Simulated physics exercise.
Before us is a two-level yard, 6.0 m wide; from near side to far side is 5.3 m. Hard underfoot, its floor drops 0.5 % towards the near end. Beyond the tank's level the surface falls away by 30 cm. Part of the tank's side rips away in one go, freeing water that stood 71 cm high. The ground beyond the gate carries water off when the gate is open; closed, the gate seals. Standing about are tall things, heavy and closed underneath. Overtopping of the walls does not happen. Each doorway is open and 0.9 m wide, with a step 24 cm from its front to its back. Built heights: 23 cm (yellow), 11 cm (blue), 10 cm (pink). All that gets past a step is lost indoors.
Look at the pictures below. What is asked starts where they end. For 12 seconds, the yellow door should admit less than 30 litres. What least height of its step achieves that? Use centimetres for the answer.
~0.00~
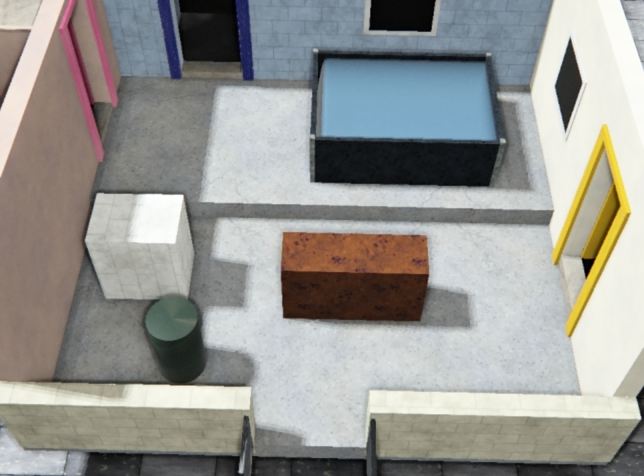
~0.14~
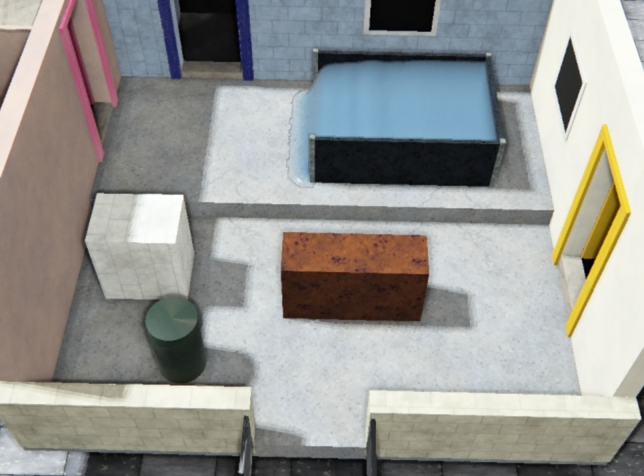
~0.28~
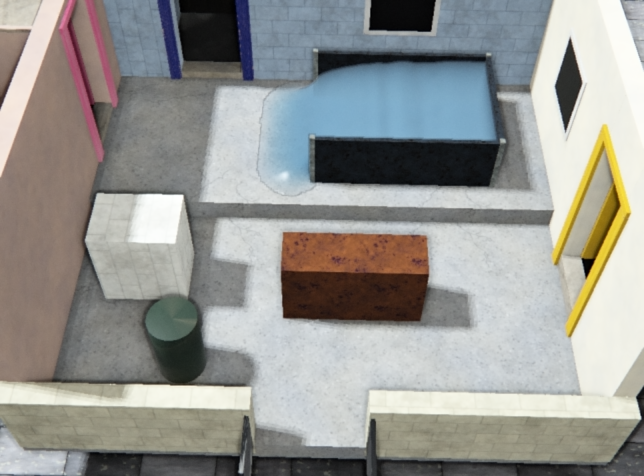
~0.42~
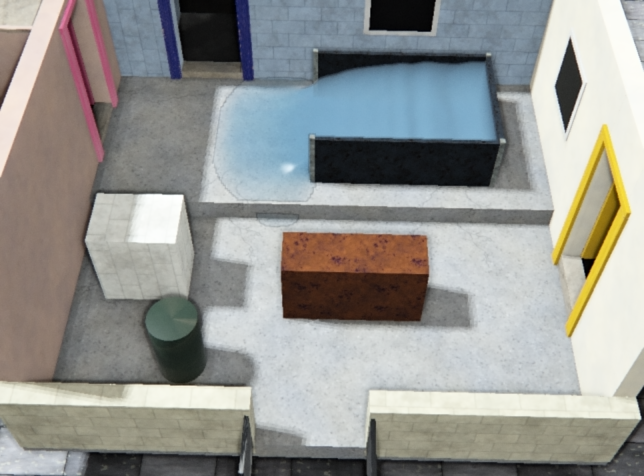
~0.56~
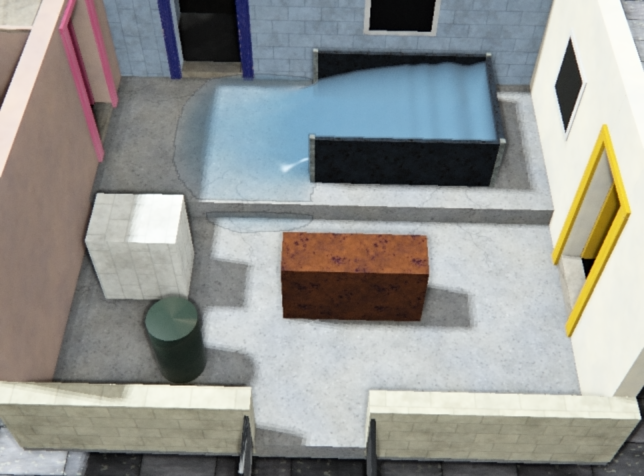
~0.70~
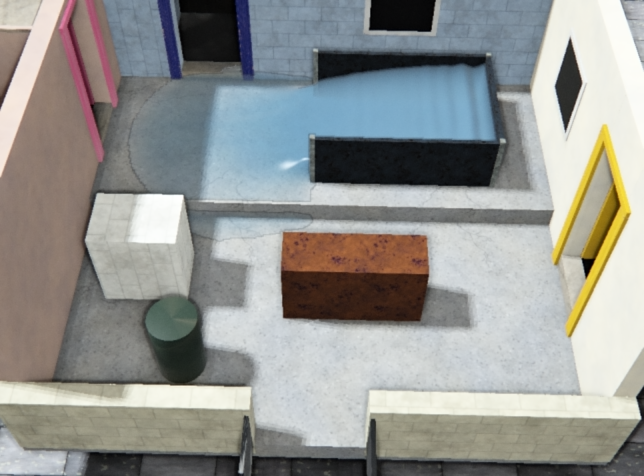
Close to 10 cm is just enough.
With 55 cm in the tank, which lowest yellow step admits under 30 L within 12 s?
It would take a step of about 6.5 cm.
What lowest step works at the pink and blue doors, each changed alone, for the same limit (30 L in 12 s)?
Some 32 cm for pink, some 14.5 cm for blue.
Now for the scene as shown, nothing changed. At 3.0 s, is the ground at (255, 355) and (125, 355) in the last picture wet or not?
In order: Submerged and submerged.
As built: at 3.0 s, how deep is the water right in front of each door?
Yellow door 0 cm, blue door 18 cm, pink door 29 cm.
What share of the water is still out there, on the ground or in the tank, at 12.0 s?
Some 70 per cent remains.
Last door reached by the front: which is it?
The yellow door.
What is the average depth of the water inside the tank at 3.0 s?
Close to 17 cm deep on average.
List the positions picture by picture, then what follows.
The first frame shows the tank at (404, 99) is whole and still, 71 cm deep; the yellow door at (584, 246) is dry.
In the second frame, the front is at (292, 167), 0.3 m from the gap at (316, 124); 0.4 m2 of floor is wet, 71 cm left at the back.
In the third frame, the gap is at (316, 126), the front 0.7 m out at (265, 173); the back of the tank holds 71 cm.
In the fourth frame, the gap is at (316, 127), the front 1.3 m out at (221, 166); the back of the tank holds 71 cm.
In the fifth frame, the gap is at (316, 127), the front 1.9 m out at (180, 142); the back of the tank holds 68 cm.
In the sixth frame, water pours out at (316, 128) and has run 2.5 m, to (135, 148); about 7 cm deep outside, 60 cm at the back; the yellow door at (584, 246), 3.9 m from the gap, is still 3.4 m from the nearest water.
After 1.4 s water covers 35 % of the floor, deepest (44 cm) near (122, 79); it has not reached the yellow door.
After 3.0 s water covers 45 % of the floor, deepest (34 cm) near (117, 238); it has not reached the yellow door.
After 12.0 s water covers 95 % of the floor, deepest (14 cm) near (214, 364); 12 cm at the yellow door, 0 litres in over its 23 cm step.
At the yellow door as built, the water arrived by 5.5 s and peaked near 14 cm at 10.2 s.
Run again over the same 12 s with other heights there, 53 litres in over 8.5 cm, 11 litres over 11.5 cm. The limit of 30 litres is kept from about 10 cm up.
